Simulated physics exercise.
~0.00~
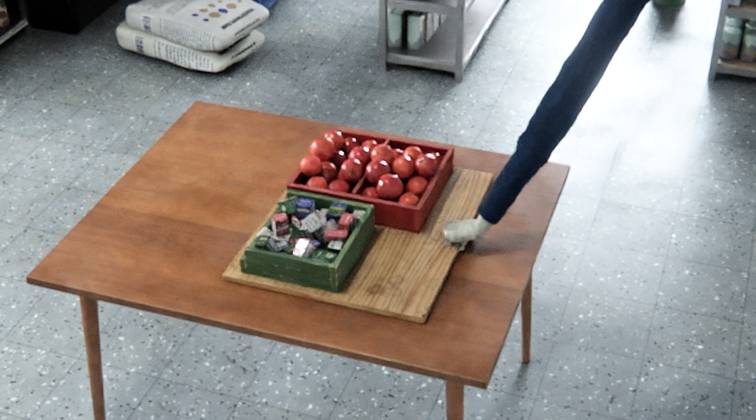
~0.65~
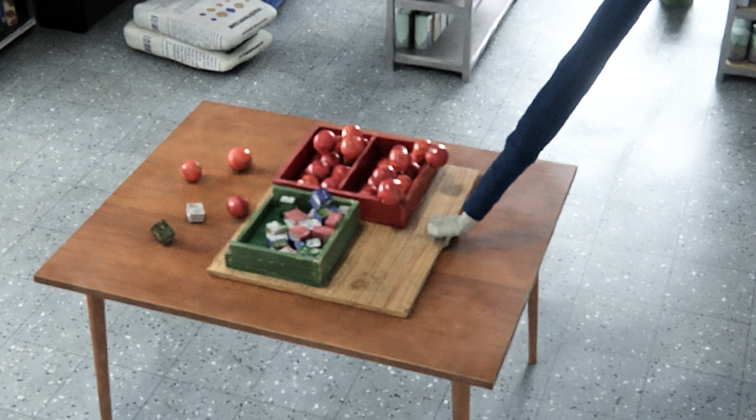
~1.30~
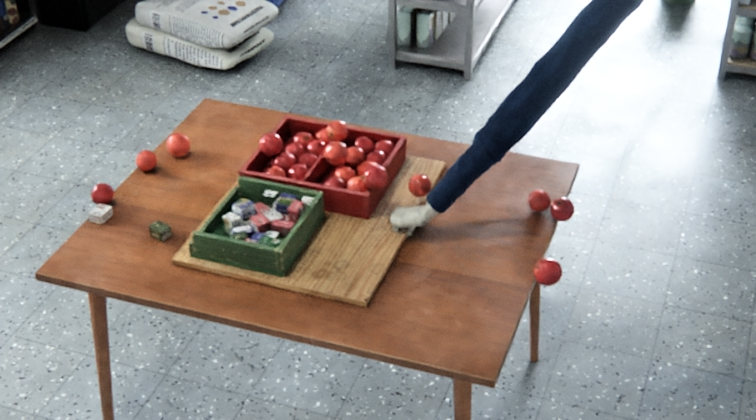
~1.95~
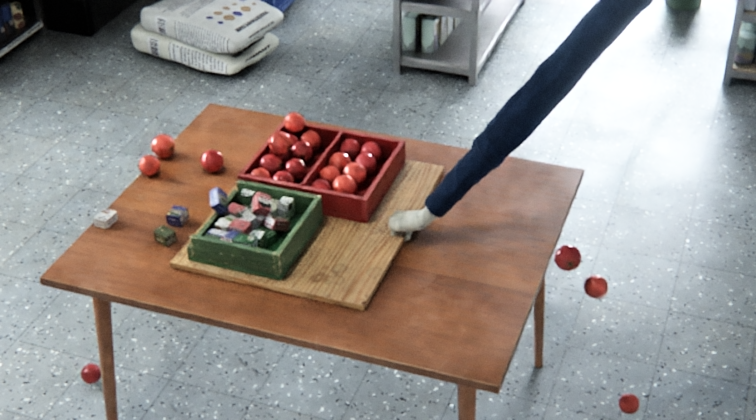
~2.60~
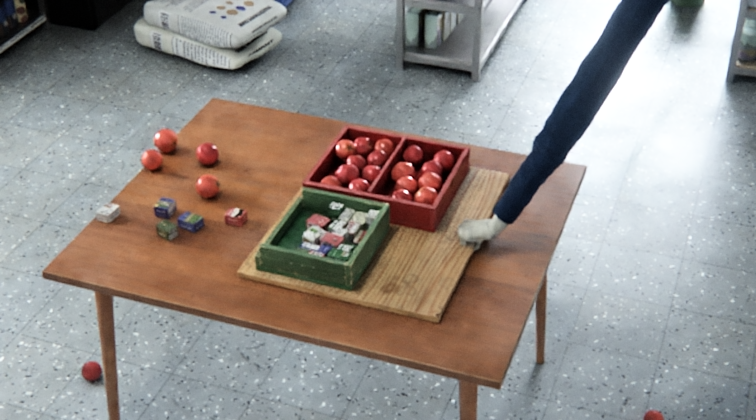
At first, a gloved hand at the end of a long dark blue sleeve grips a board on a wooden table, holding a green crate of small cartons and a red crate heaped with tomatoes. The board slides left, and a few tomatoes and cartons lie loose on the table's left side. As it reaches farther left, more tomatoes fly off to the right, beyond the table edge. These drop toward the floor, while another falls at the left. Finally the board is back to the right, both crates still partly filled, with spilled pieces scattered on table and floor.
